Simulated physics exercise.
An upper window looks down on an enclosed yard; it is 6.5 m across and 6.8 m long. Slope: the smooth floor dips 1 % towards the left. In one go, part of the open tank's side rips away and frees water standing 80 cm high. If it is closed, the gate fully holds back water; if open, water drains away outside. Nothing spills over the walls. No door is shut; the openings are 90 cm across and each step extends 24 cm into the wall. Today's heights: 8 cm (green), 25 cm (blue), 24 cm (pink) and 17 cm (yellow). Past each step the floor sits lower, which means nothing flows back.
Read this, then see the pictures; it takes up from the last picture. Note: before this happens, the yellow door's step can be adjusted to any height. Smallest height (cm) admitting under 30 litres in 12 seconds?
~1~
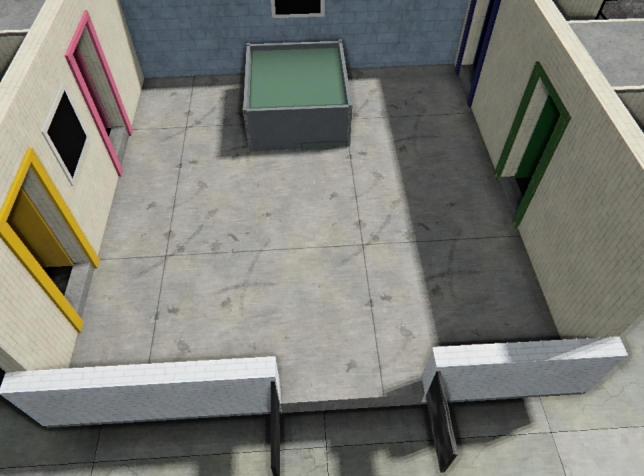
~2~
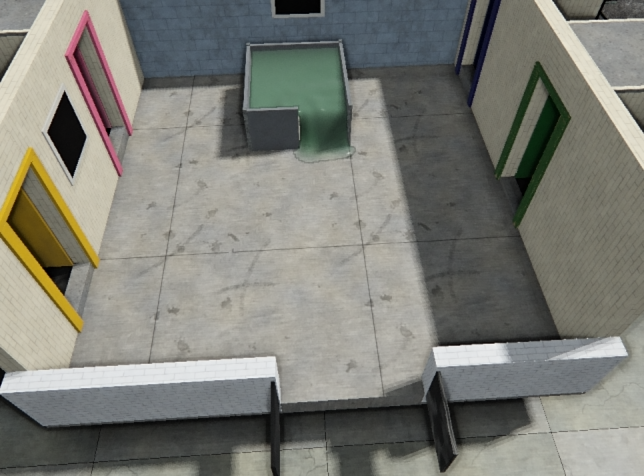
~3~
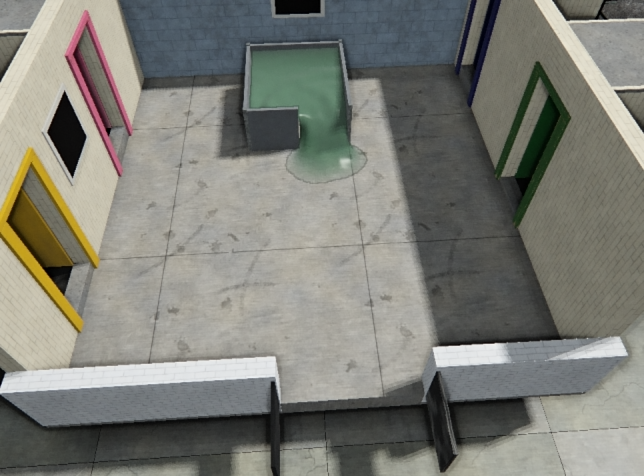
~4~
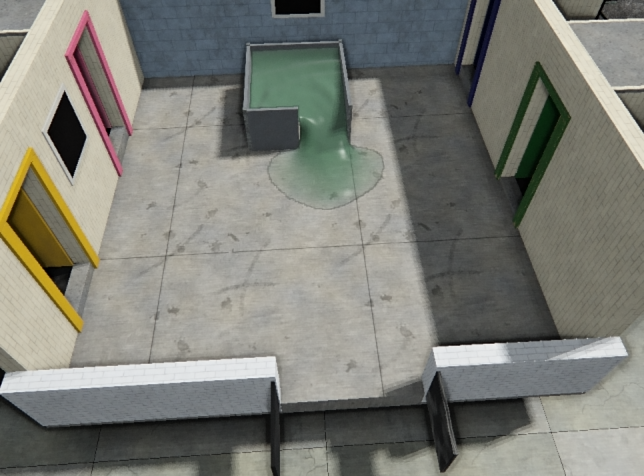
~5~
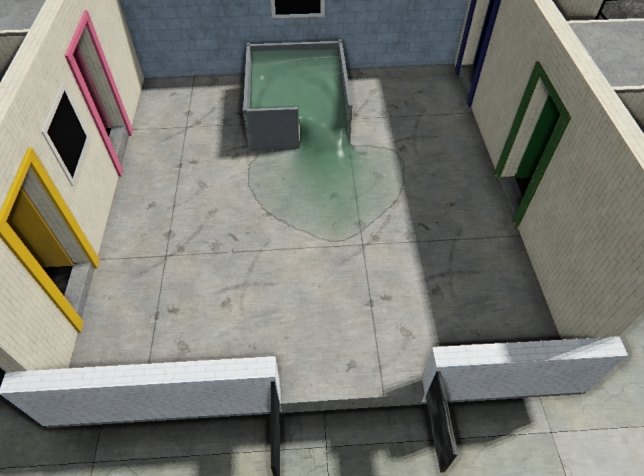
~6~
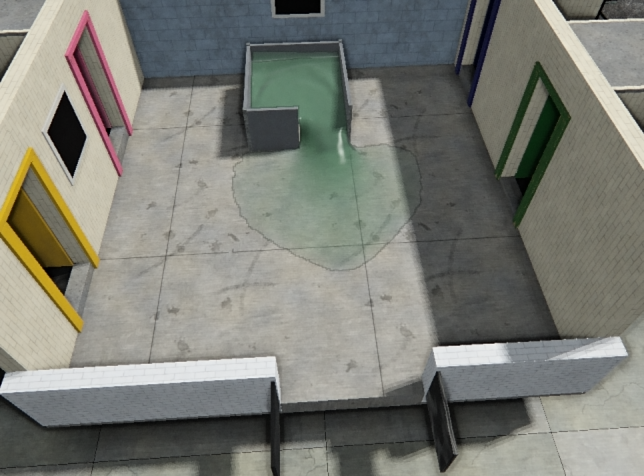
Roughly 5.5 cm.
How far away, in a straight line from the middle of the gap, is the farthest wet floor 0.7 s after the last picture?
Near 4.6 metres, give or take.
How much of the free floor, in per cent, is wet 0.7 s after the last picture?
Around 40 per cent of the floor.
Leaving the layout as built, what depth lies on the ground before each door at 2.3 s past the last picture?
Depths in cm: Green 7, blue 0, pink 0, yellow 5.
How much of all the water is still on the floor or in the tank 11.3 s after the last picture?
Something like 70 per cent of it remains.
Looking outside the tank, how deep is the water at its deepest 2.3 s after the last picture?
I'd estimate roughly 32 cm.
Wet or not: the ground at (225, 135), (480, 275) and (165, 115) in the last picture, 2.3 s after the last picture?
Listed order - unwetted, soaked through, unwetted.
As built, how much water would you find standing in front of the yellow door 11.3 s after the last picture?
Lab note: Depth approx. 7.5 cm.
Then, 0.7 s after the last picture water covers 40 % of the floor, deepest (42 cm) near (326, 150); it has not reached the yellow door.
Then, 2.3 s after the last picture water covers 55 % of the floor, deepest (32 cm) near (62, 398); 5 cm at the yellow door, 0 litres in over its 17 cm step.
Then, 11.3 s after the last picture water covers 90 % of the floor, deepest (12 cm) near (144, 81); 8 cm at the yellow door, 0 litres in over its 17 cm step.
At the yellow door as built, the water peaked near 10 cm, 7.9 s after the last picture.
Run again over the same 12 s with other heights there, 41 litres in over 5 cm, 19 litres over 6.5 cm. The limit of 30 litres is kept from about 5.5 cm up.
